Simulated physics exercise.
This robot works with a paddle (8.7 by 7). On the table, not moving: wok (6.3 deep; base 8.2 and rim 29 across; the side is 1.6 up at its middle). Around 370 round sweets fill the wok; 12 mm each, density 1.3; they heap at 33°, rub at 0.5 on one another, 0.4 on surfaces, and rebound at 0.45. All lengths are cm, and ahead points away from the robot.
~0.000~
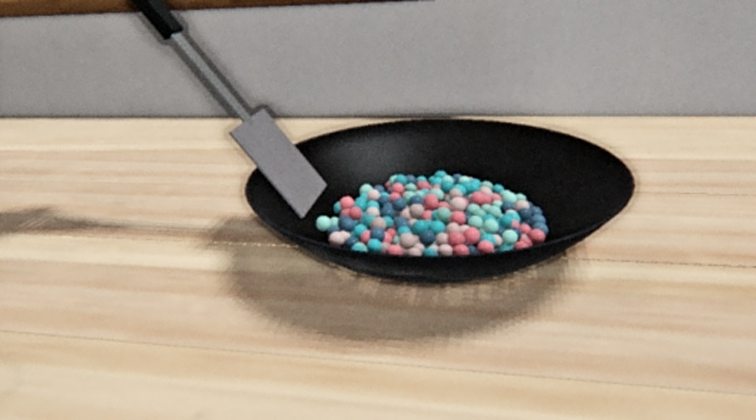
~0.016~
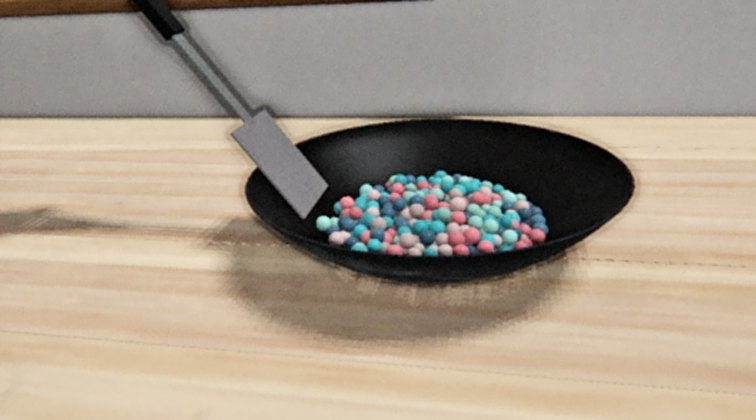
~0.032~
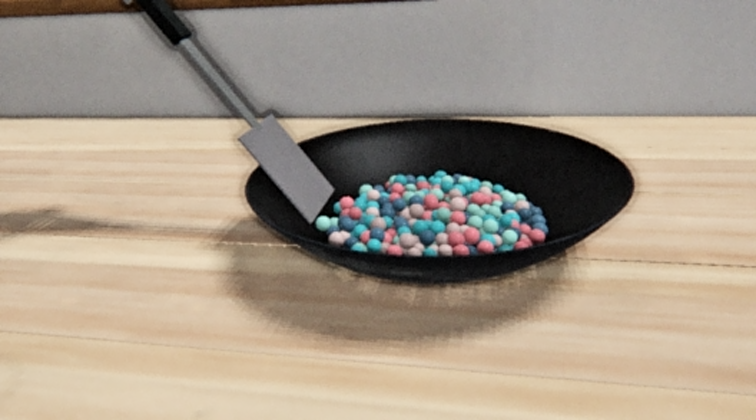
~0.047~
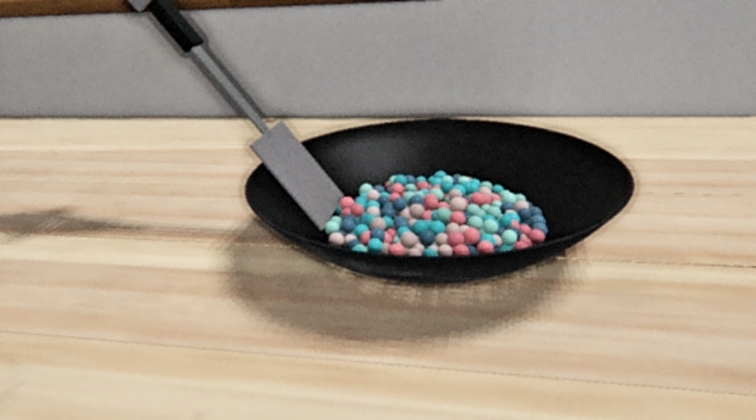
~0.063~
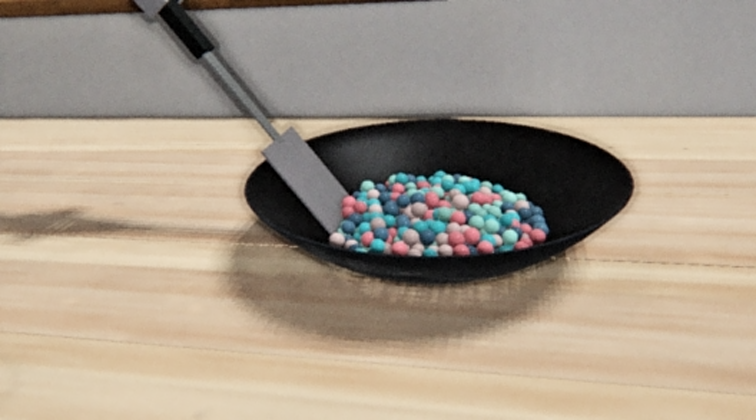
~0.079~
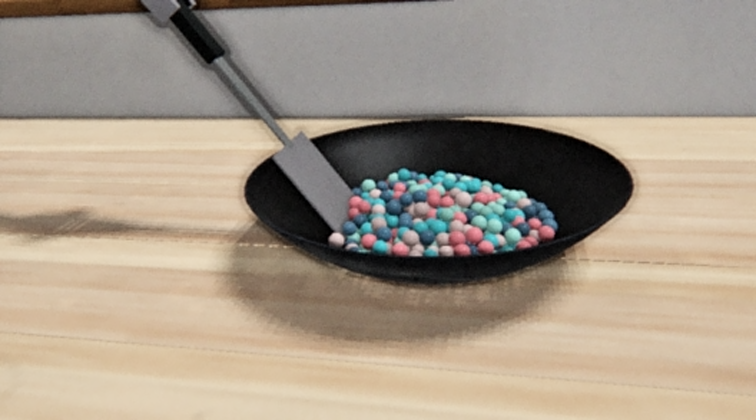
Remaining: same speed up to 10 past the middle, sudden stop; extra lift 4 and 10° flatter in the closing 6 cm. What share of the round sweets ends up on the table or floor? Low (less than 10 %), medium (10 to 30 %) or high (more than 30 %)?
On the table or floor the share is medium, 10 to 30 %.
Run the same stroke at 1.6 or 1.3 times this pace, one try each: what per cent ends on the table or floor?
About 30 and 20 per cent.
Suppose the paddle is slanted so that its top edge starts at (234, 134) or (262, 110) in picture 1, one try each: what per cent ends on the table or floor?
About 10 and 15 per cent.
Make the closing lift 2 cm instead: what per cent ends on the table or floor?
About 20 per cent.
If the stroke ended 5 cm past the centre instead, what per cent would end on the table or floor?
It would be near 0 per cent.
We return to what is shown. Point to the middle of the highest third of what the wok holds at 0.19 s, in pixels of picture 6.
Near (504, 206).
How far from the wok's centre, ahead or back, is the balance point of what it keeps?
Roughly 3.5 cm ahead.
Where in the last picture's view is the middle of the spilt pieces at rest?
At about (735, 254).
By 0.19 s, sloping 54°, highest piece 5 above the table; 373 in the wok.
By 0.30 s, sloping 51°, highest piece 8 above the table; 373 in the wok.
By 0.55 s, sloping 44°, highest piece 6 above the table; 305 in the wok, 64 on the table or floor, 4 on the blade or in flight.
By 1.60 s, sloping 44°, highest piece 5 above the table; 305 in the wok, 68 on the table or floor.
Final count, 305 in the wok, 68 on the table or floor. That is 18 % on the table or floor.
